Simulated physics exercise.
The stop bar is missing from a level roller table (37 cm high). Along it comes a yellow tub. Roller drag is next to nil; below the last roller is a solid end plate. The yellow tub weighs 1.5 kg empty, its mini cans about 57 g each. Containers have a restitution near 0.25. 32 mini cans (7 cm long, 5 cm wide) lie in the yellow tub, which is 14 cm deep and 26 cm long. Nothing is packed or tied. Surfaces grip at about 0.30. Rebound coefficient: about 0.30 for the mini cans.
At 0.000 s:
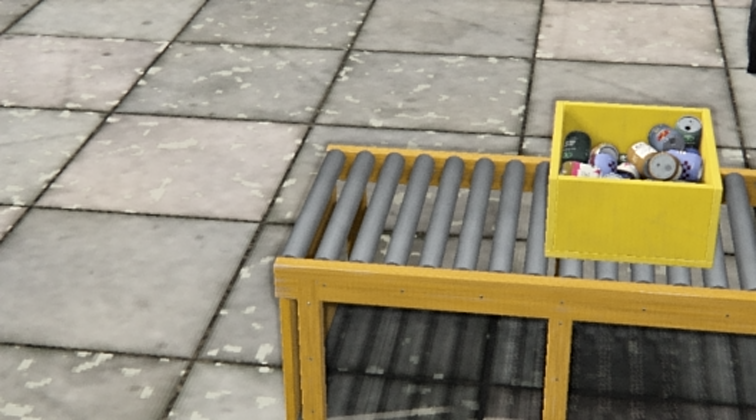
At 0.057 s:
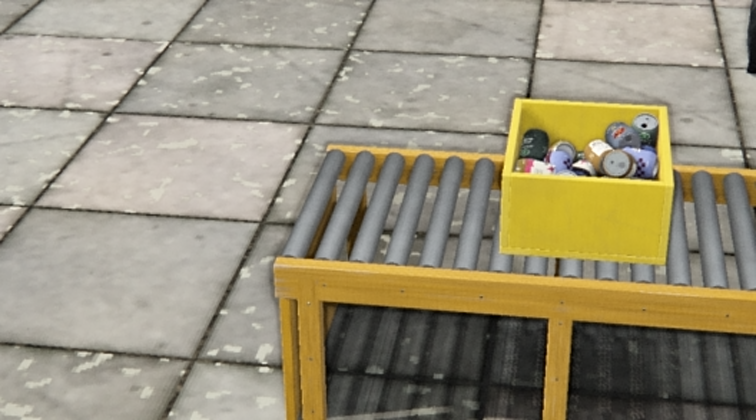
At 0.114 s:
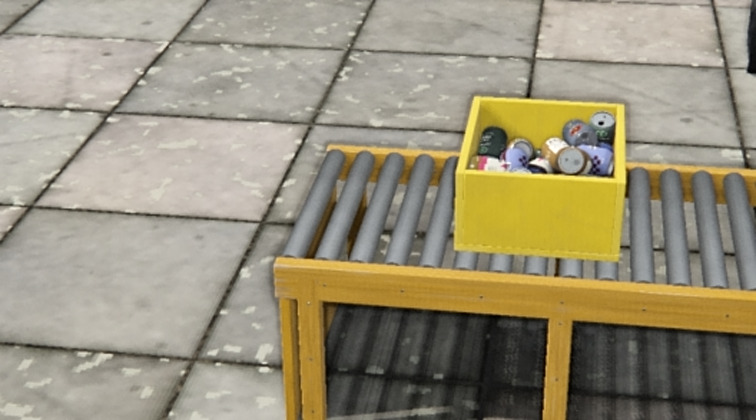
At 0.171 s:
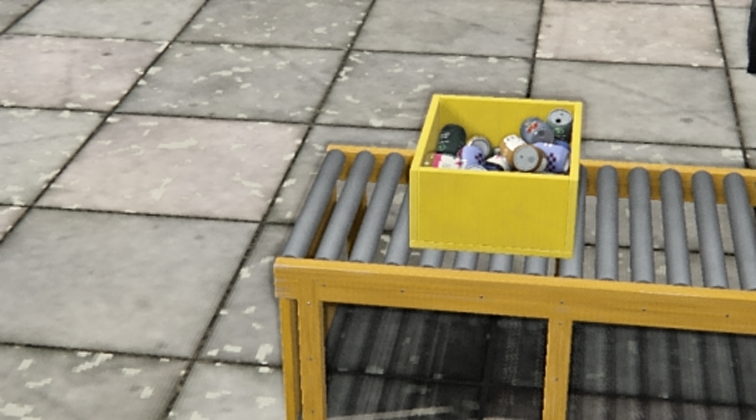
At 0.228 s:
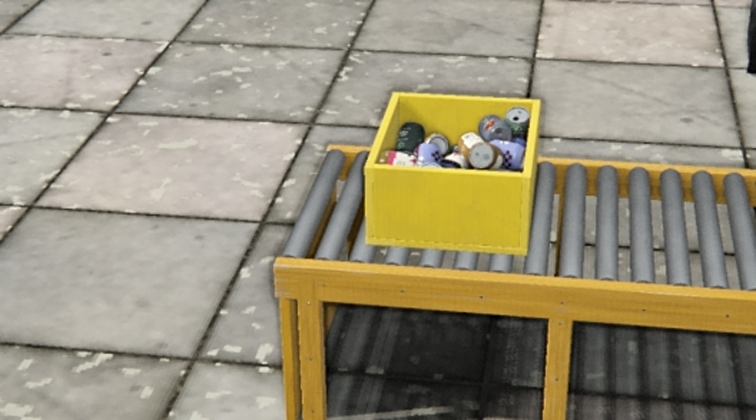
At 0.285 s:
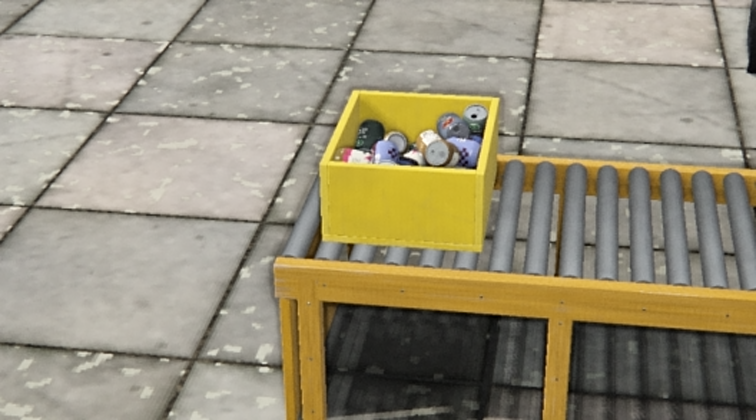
On a roller table, a yellow tub of small cans slides steadily from right to left.
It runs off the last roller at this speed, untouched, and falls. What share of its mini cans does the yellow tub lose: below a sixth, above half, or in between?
It sheds under a sixth of them.
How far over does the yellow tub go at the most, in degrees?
Roughly 35°.
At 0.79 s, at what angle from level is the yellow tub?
Roughly 10°.
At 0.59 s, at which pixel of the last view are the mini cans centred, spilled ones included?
Around (201, 185).
After 0.34 s, the overhang begins.
After 0.59 s, the yellow tub leans 14° with 0 of 32 out.
After 0.79 s, the yellow tub leans 11° with 0 of 32 out.
After 1.14 s, the yellow tub is level with 0 of 32 out.
Final count (at 1.20 s), the yellow tub is level with 0 of 32 out. Asked share, 0 of 32, 0 per cent.
